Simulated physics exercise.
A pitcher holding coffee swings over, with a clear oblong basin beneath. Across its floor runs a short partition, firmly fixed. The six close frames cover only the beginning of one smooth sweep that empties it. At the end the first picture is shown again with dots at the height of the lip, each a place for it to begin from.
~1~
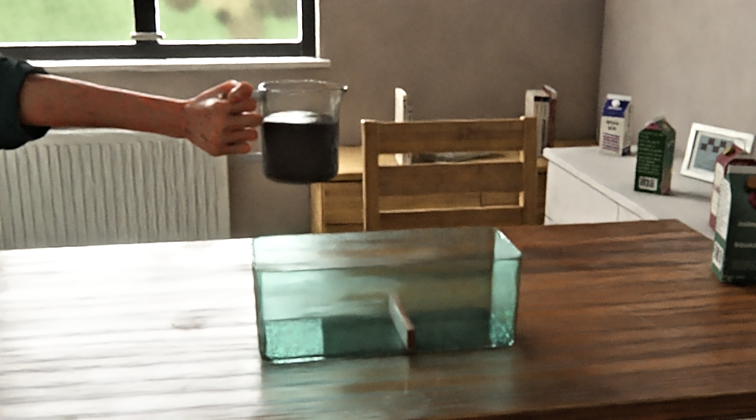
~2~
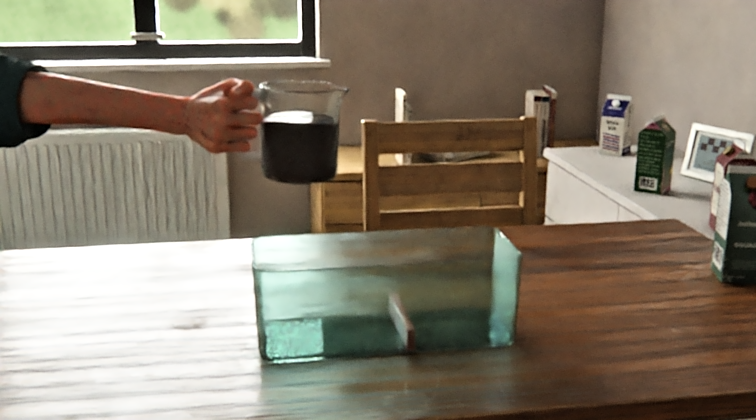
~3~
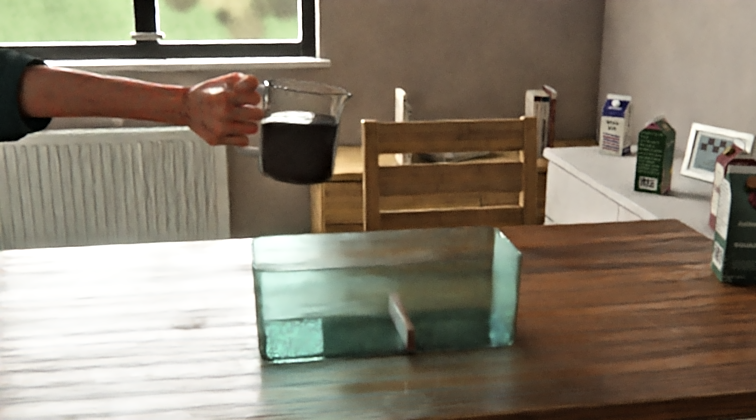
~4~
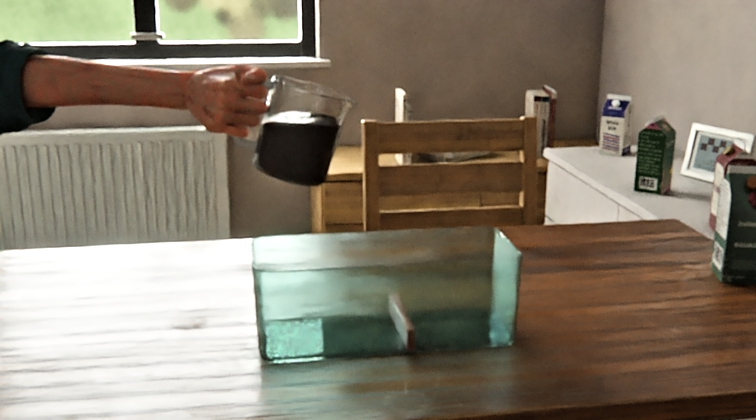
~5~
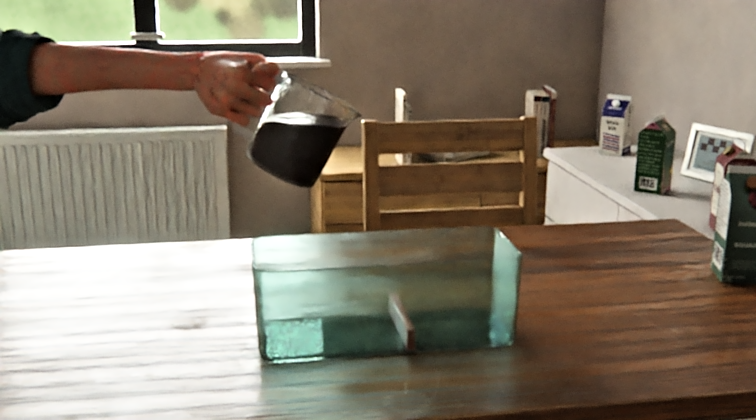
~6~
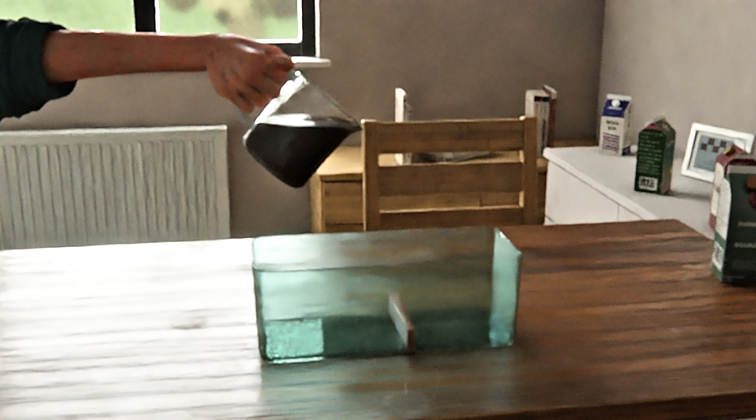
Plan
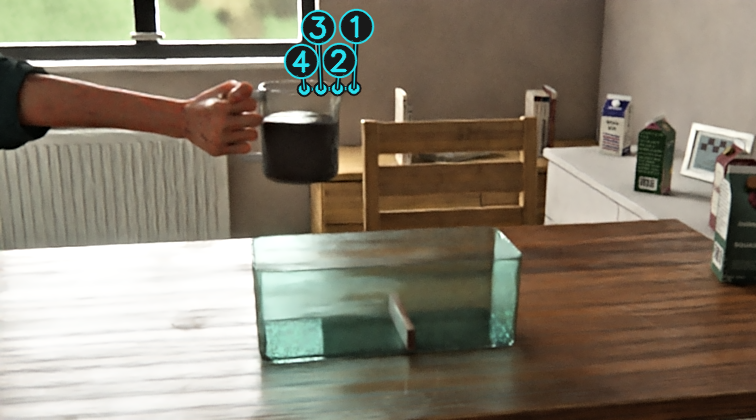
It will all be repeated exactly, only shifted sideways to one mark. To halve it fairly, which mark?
The answer is place 2.
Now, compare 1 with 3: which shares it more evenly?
That is place 1.
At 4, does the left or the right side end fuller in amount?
The left one.
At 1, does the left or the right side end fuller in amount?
More ends on the right.
On the marked copy, 1 at (353, 88); 2 at (337, 88); 3 at (320, 89); 4 at (304, 89).
If 1 is chosen, about 29 % ends left of the wall and 70 % right of it.
If 2 is chosen, about 54 % ends left of the wall and 45 % right of it.
If 3 is chosen, about 88 % ends left of the wall and 10 % right of it.
If 4 is chosen, about 85 % ends left of the wall and 12 % right of it; 3 % is lost outside.
